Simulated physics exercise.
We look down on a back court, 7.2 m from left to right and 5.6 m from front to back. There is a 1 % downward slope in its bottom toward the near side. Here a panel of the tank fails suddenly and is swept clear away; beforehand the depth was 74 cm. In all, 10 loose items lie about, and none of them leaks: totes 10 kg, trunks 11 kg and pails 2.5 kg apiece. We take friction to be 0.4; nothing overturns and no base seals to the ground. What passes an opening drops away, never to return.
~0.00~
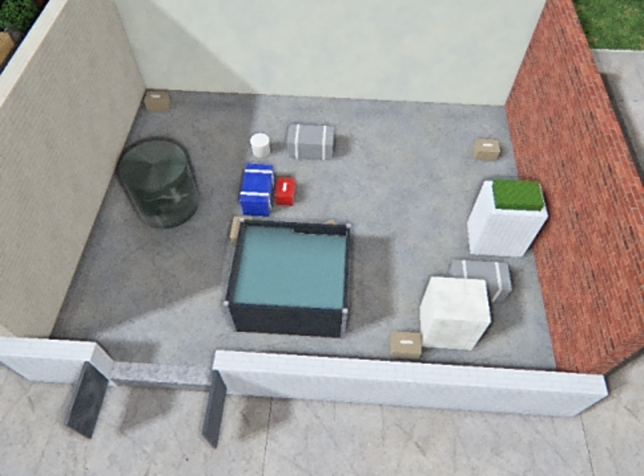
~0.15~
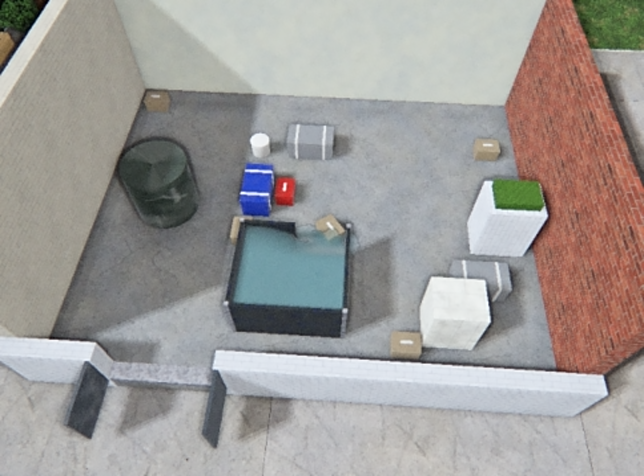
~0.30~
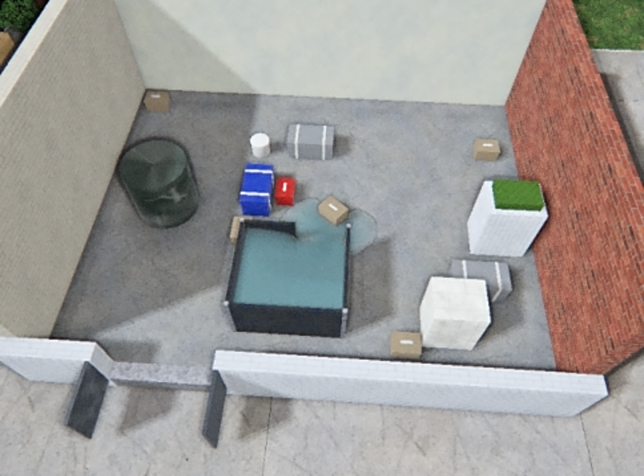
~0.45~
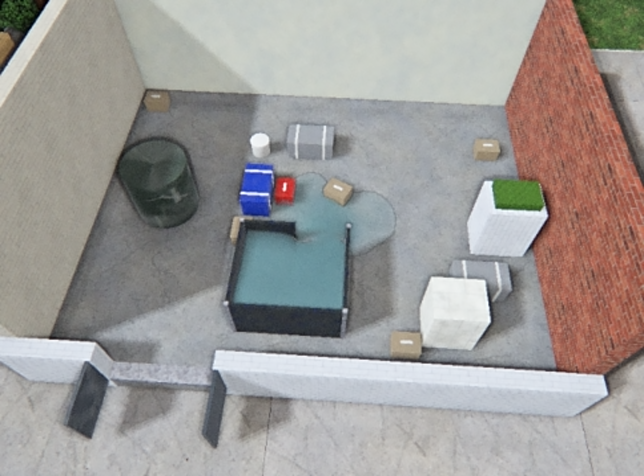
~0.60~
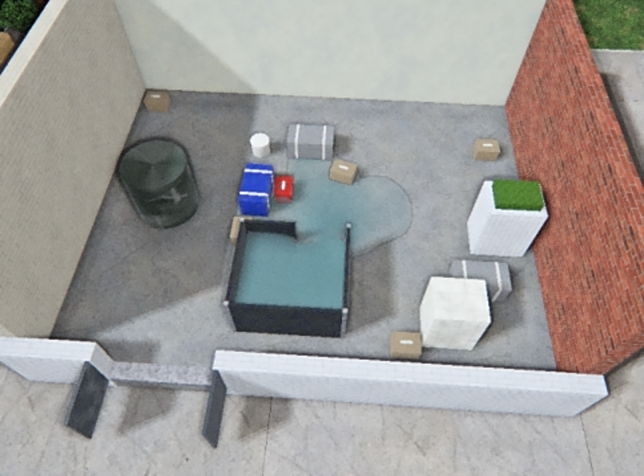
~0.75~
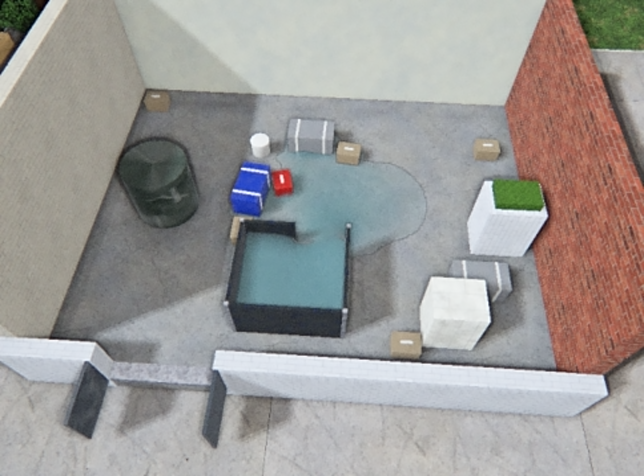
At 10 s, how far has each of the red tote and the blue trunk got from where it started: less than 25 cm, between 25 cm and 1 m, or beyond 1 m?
My prediction: My guess is the red tote gets washed a long way, my guess is the blue trunk shifts a moderate distance.
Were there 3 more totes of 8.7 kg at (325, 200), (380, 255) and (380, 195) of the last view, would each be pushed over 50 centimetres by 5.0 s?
Respectively: Greater, smaller, greater.
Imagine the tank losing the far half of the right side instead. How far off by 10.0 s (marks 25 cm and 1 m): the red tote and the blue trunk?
The red tote would remain almost still and the blue trunk would remain almost still.
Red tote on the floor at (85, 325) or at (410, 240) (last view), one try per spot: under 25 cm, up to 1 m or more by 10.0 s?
Outcomes in order: It sits still; it sits still.
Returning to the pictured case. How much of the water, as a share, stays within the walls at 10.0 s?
Somewhere near 100 percent, give or take.
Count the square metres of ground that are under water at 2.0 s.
Roughly 20 m2 of it is wet.
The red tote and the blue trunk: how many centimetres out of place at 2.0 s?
About 200 and 60 cm.
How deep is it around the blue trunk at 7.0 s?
I'd say around 3 cm.
After 2.0 s the red tote is near (245, 120), 1.8 m from its start, aground; the blue trunk is near (215, 179), 0.7 m from its start, aground; 0 of 10 are out; 2 afloat.
After 4.5 s the red tote is near (200, 115), 2.4 m from its start, aground; the blue trunk is near (215, 179), 0.7 m from its start, aground; 0 of 10 are out; 3 afloat.
After 7.0 s the red tote is near (197, 116), 2.4 m from its start, aground; the blue trunk is near (222, 182), 0.6 m from its start, aground; 0 of 10 are out; 3 afloat.
After 10.0 s the red tote is near (197, 116), 2.4 m from its start, aground; the blue trunk is near (229, 200), 0.6 m from its start, afloat; 0 of 10 are out; 2 afloat.
